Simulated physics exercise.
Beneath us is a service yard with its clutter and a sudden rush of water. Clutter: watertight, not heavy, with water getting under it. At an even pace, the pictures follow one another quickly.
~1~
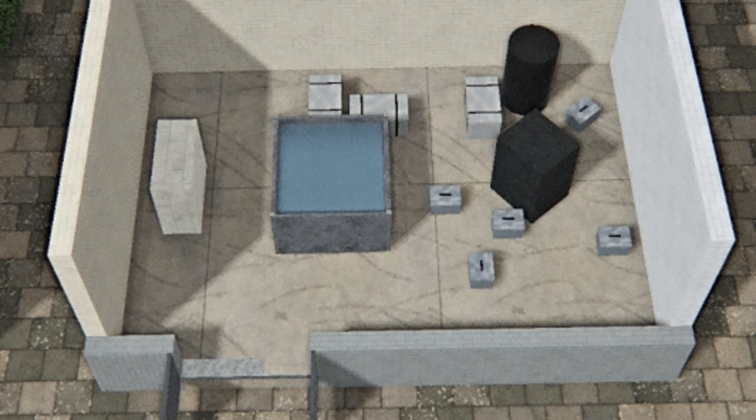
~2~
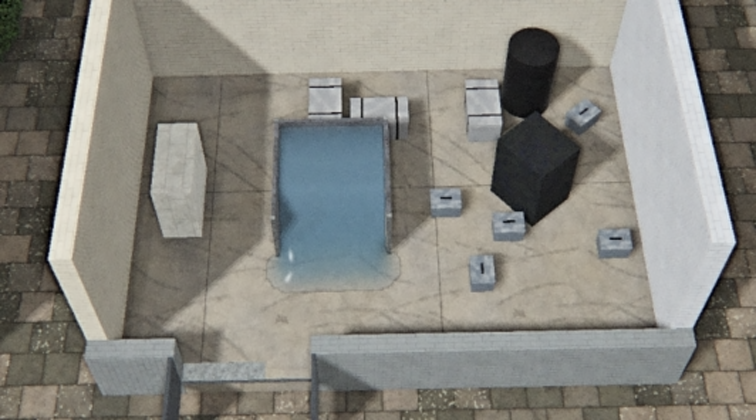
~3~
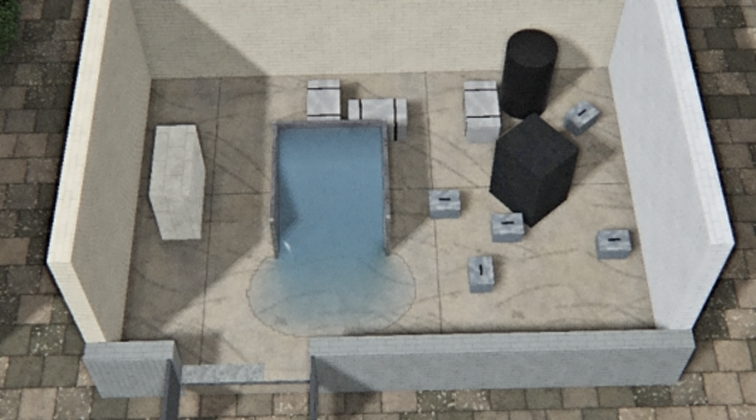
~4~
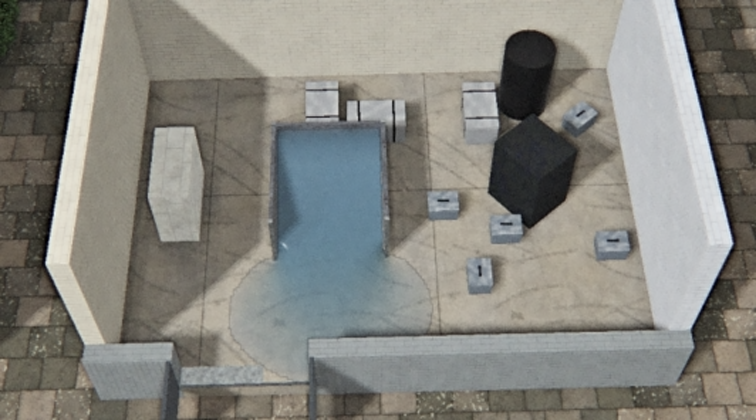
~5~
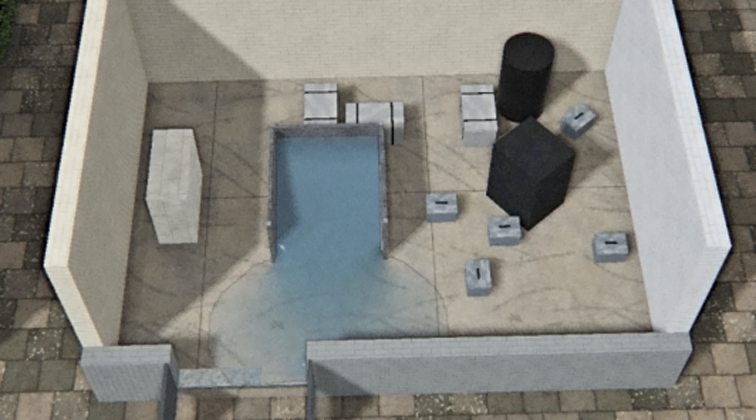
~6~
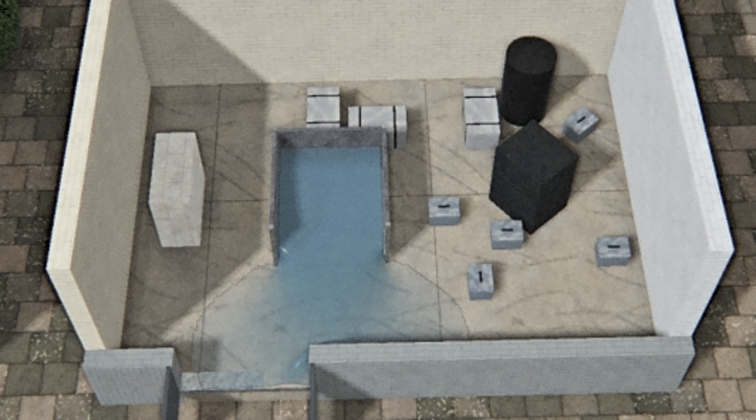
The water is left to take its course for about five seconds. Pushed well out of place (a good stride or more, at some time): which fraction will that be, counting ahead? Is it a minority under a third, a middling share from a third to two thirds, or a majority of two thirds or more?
A minority under a third.
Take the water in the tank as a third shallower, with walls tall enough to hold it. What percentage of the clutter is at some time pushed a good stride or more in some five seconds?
Share: Close to 0 %.
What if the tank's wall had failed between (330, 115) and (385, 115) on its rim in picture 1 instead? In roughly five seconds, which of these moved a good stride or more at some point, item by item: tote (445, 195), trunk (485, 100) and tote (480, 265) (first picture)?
Object by object: Less than that, displaced that much, less than that.
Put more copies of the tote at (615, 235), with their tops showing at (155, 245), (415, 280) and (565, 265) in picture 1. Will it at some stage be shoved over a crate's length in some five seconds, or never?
So, in order, the copies go nowhere much, a long way, a long way.
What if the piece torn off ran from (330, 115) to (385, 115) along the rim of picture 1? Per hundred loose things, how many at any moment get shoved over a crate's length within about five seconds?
Around 40 in a hundred.
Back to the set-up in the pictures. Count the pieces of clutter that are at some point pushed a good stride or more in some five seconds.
So that is 1.
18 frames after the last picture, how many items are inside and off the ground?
That would be 0.
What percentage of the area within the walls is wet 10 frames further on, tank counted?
I'd estimate around 40 percent.
A moment on, 0 of 8 are well off their spots; 0 afloat.
Next, 0 of 8 are well off their spots; 0 afloat.
Later, 1 of 8 are well off their spots; 0 afloat.
In the end, 1 of 8 are well off their spots, and 1 have been at some point; 0 afloat.
